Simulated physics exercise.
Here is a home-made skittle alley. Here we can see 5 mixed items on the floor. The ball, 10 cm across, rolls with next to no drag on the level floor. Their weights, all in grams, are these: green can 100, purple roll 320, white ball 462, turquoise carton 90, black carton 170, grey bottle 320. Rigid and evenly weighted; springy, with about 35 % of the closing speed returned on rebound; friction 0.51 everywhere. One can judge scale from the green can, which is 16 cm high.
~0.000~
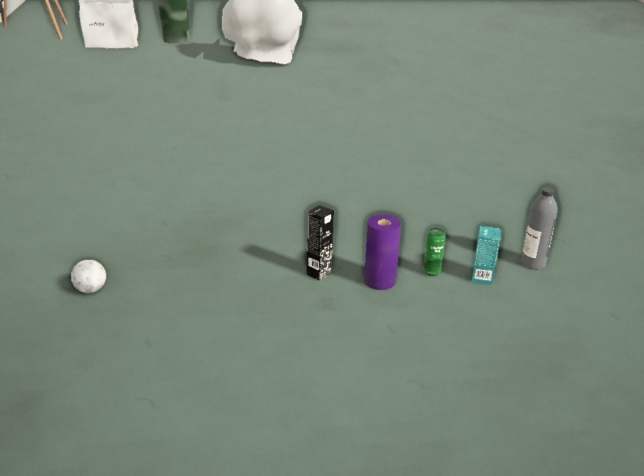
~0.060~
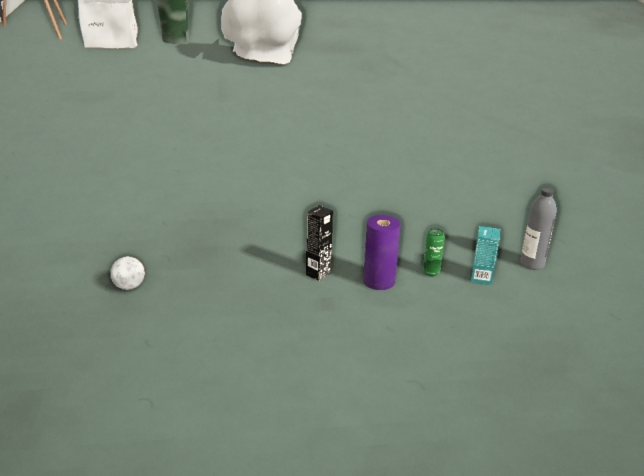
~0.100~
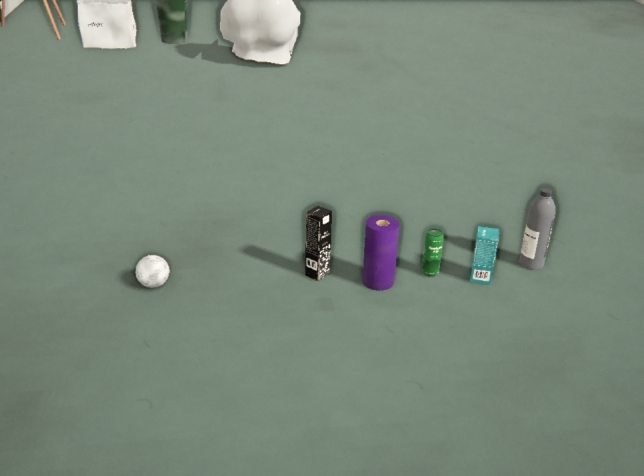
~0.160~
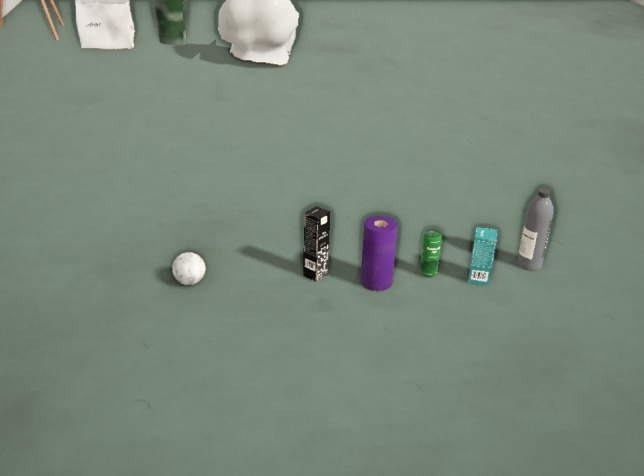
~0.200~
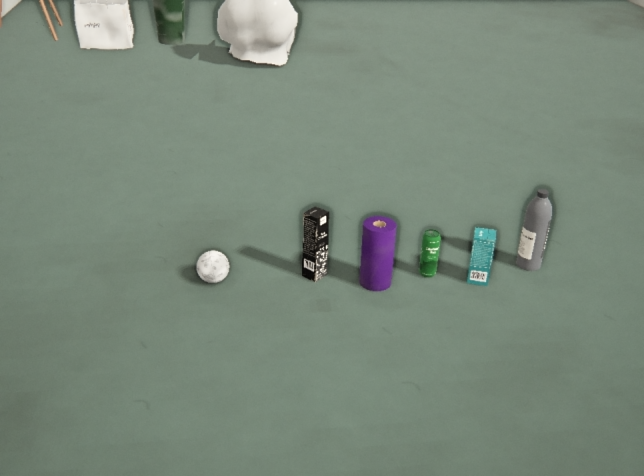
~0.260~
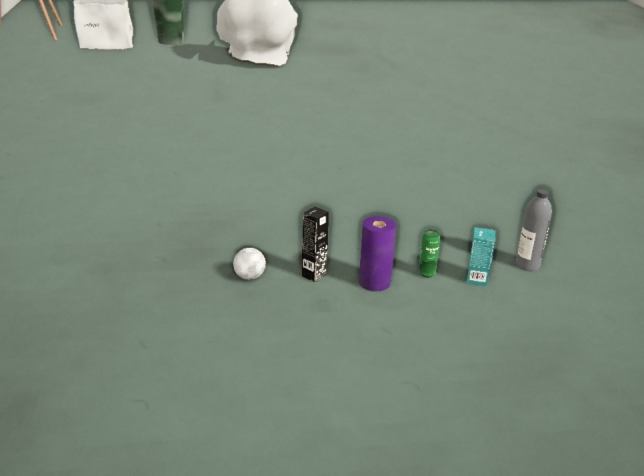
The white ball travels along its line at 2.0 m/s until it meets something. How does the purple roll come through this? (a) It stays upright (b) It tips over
The answer is a.
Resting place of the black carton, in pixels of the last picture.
At about (349, 238).
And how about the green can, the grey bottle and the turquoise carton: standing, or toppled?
Outcome noted - the green can survives without falling, the grey bottle survives without falling, the turquoise carton survives without falling.
After 0.66 s, 105 cm rolled; white ball near (397, 235); black carton 16° off upright.
After 1.16 s, 165 cm rolled; white ball near (527, 202); black carton on its side.
In the end (1.7 s), toppled on the floor, black carton; the other 4 under 8 cm from the start. At the end, from the last picture's camera, purple roll near (381, 255).
